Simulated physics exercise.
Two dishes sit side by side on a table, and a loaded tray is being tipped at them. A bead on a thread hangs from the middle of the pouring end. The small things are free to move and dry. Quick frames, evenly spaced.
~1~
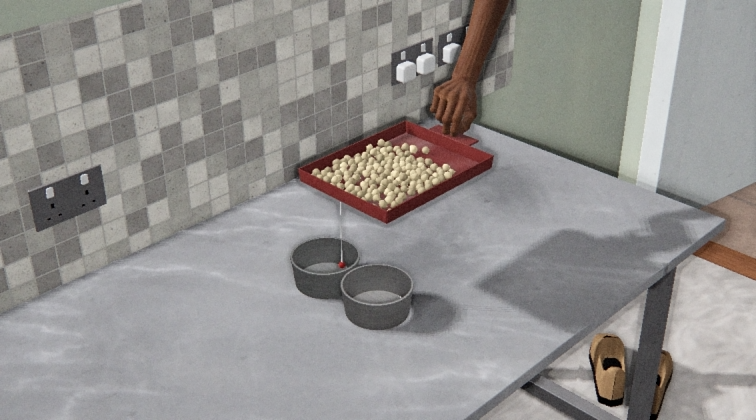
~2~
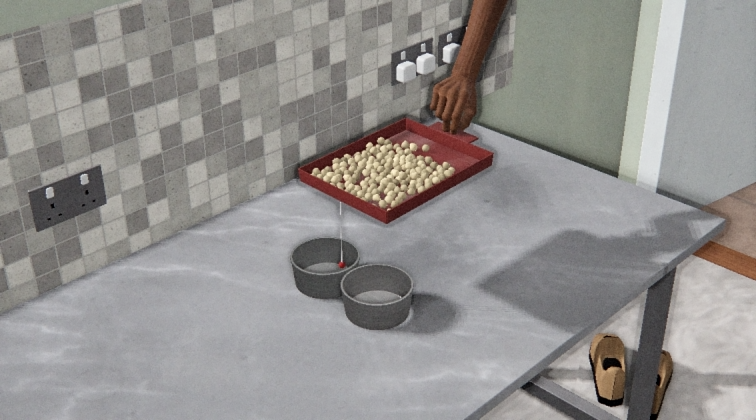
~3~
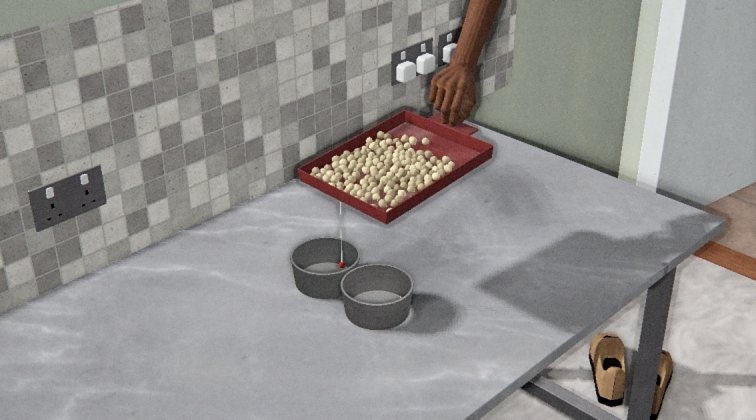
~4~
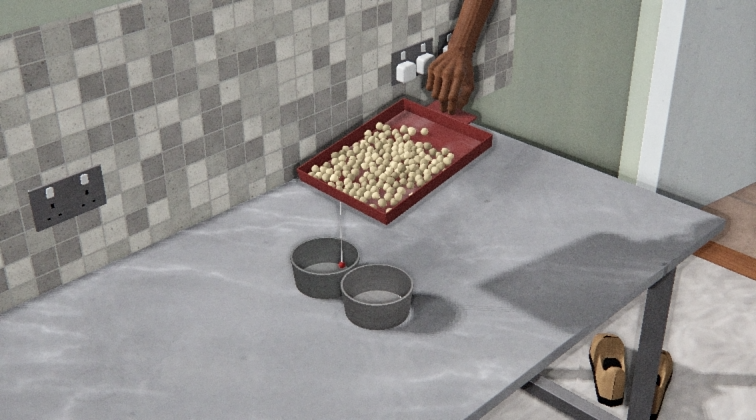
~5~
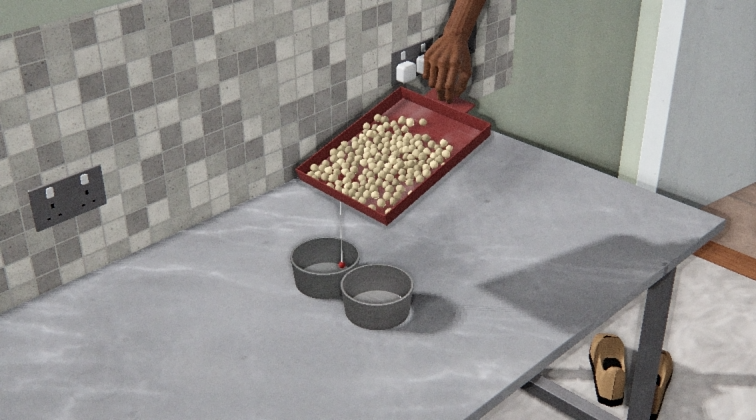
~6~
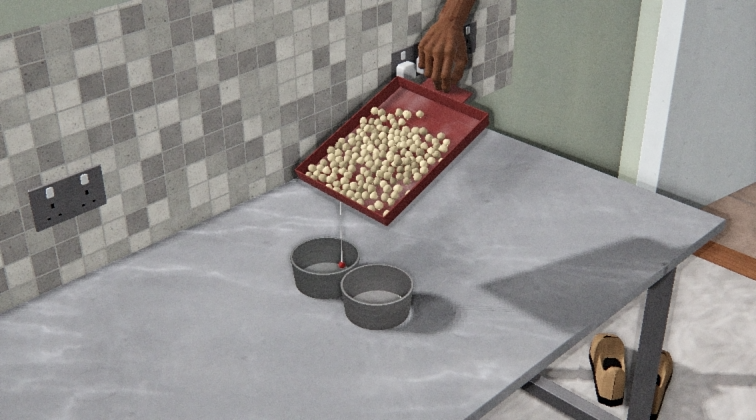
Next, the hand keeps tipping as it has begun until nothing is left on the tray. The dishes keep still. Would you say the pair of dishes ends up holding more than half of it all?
The dishes are left with the minor part.
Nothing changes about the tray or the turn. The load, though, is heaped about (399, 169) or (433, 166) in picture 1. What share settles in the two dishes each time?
Near 0 and 0 percent respectively.
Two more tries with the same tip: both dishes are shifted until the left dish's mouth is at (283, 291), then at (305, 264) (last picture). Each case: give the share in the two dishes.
70 %, then 30 %.
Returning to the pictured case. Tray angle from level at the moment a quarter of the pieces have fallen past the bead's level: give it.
The angle is around 120°.
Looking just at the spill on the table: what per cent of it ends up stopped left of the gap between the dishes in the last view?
Close to 90 %.
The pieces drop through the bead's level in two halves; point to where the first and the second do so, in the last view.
I'd put it at roughly (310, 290), and after that at roughly (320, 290).
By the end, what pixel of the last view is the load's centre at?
Somewhere around (305, 331) in the final view.
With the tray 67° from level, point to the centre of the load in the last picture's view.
Roughly (353, 161).
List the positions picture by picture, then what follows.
In the first frame, corners of the pouring end at (300, 169) and (387, 211), level; middle of the load at (388, 172), macadamia nuts; left dish at (301, 279); right dish at (352, 310); bead on its thread at (342, 265).
In the second frame, corners of the pouring end at (300, 169) and (387, 211), level; middle of the load at (387, 171).
In the third frame, corners of the pouring end at (299, 169) and (386, 212), tipped barely, lowest at the right corner; middle of the load at (387, 168).
In the fourth frame, corners of the pouring end at (299, 169) and (385, 213), tipped a little, lowest at the right corner; middle of the load at (386, 163).
In the fifth frame, corners of the pouring end at (298, 169) and (384, 214), tipped clearly, lowest at the right corner; middle of the load at (385, 158).
In the sixth frame, corners of the pouring end at (296, 169) and (384, 216), tipped clearly, lowest at the right corner; middle of the load at (383, 154), a stray few on the move; left dish at (301, 279); right dish at (352, 310).
Soon, tray tipped steeply; nearly all on the tray; a stray few in the air.
A while on, tray tipped past a quarter turn; nearly all on the tray; a stray few outside both; a stray few in the air.
Towards the end, tray tipped past a quarter turn; a stray few in the right dish; nearly all outside both.
Finally, tray tipped past a quarter turn; a stray few in the right dish; none in the left dish; nearly all outside both.
